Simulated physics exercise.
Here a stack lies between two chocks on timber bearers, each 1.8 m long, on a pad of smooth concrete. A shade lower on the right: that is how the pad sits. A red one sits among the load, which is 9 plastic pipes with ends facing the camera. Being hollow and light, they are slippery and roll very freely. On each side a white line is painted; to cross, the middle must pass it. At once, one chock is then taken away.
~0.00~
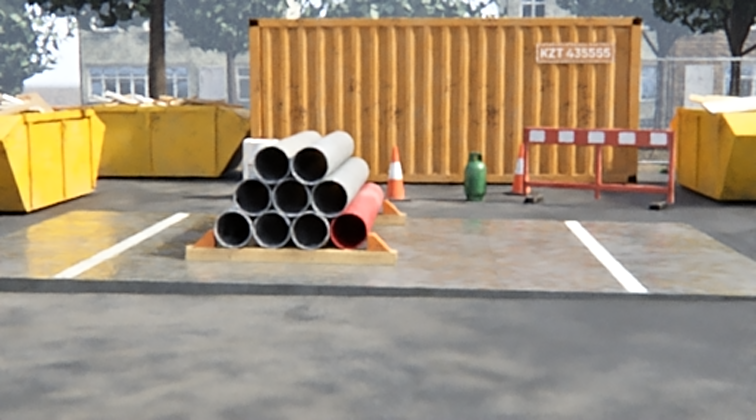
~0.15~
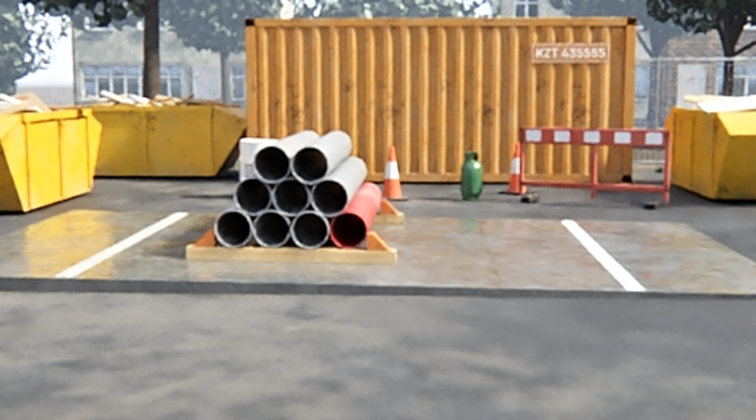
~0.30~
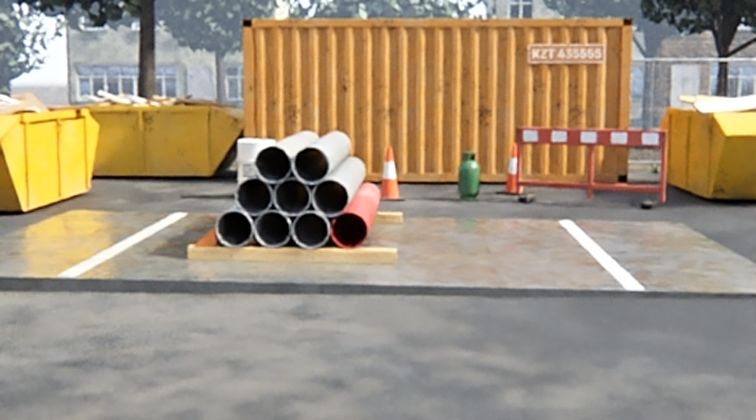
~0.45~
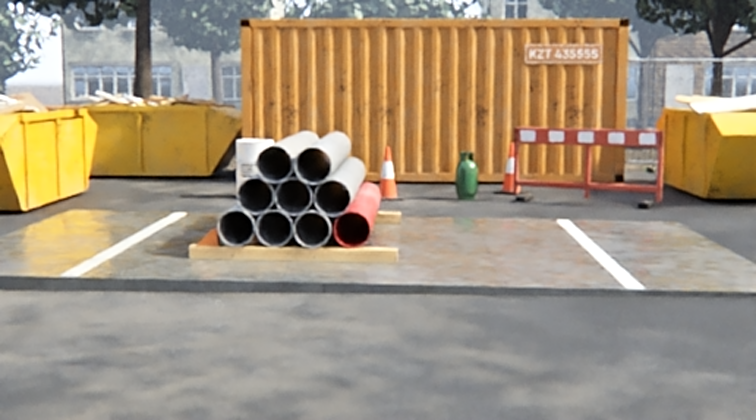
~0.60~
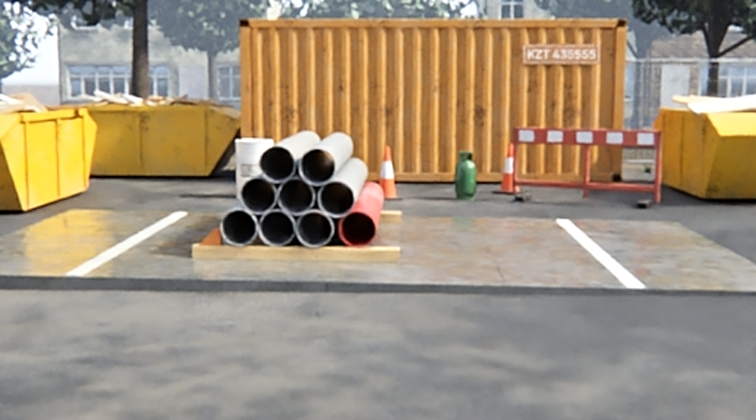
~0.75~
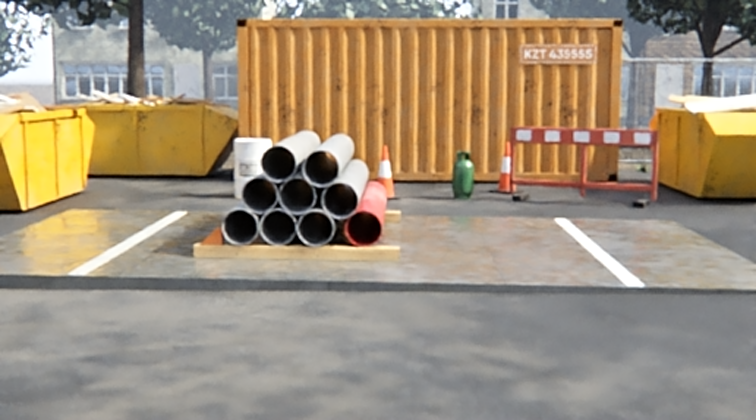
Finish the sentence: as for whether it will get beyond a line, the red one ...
... does so.
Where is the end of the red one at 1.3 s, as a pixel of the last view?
Position: About (405, 231).
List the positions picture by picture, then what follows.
The first frame shows red at (348, 232); both chocks in; lines at (98, 258) and (618, 270); the pad is a shade lower on the right; 4 of the 9 form the bottom row.
The second frame shows red at (348, 231).
The third frame shows red at (349, 231); right chock gone.
The fourth frame shows red at (352, 230).
The fifth frame shows red at (358, 230).
The sixth frame shows red at (364, 229); lines at (107, 256) and (613, 266).
After 1.3 s, red is off the bearers, 180 cm short of the right line, rolling right; 0 of 9 have crossed.
After 2.0 s, red is off the bearers, 120 cm short of the right line, rolling right; 0 of 9 have crossed.
After 2.8 s, red is off the bearers, 50 cm short of the right line, rolling right; 0 of 9 have crossed.
After 3.6 s, red is past the right line; 1 of 9 has crossed.
At the end (10.9 s), red is past the right line; 5 of 9 have crossed.
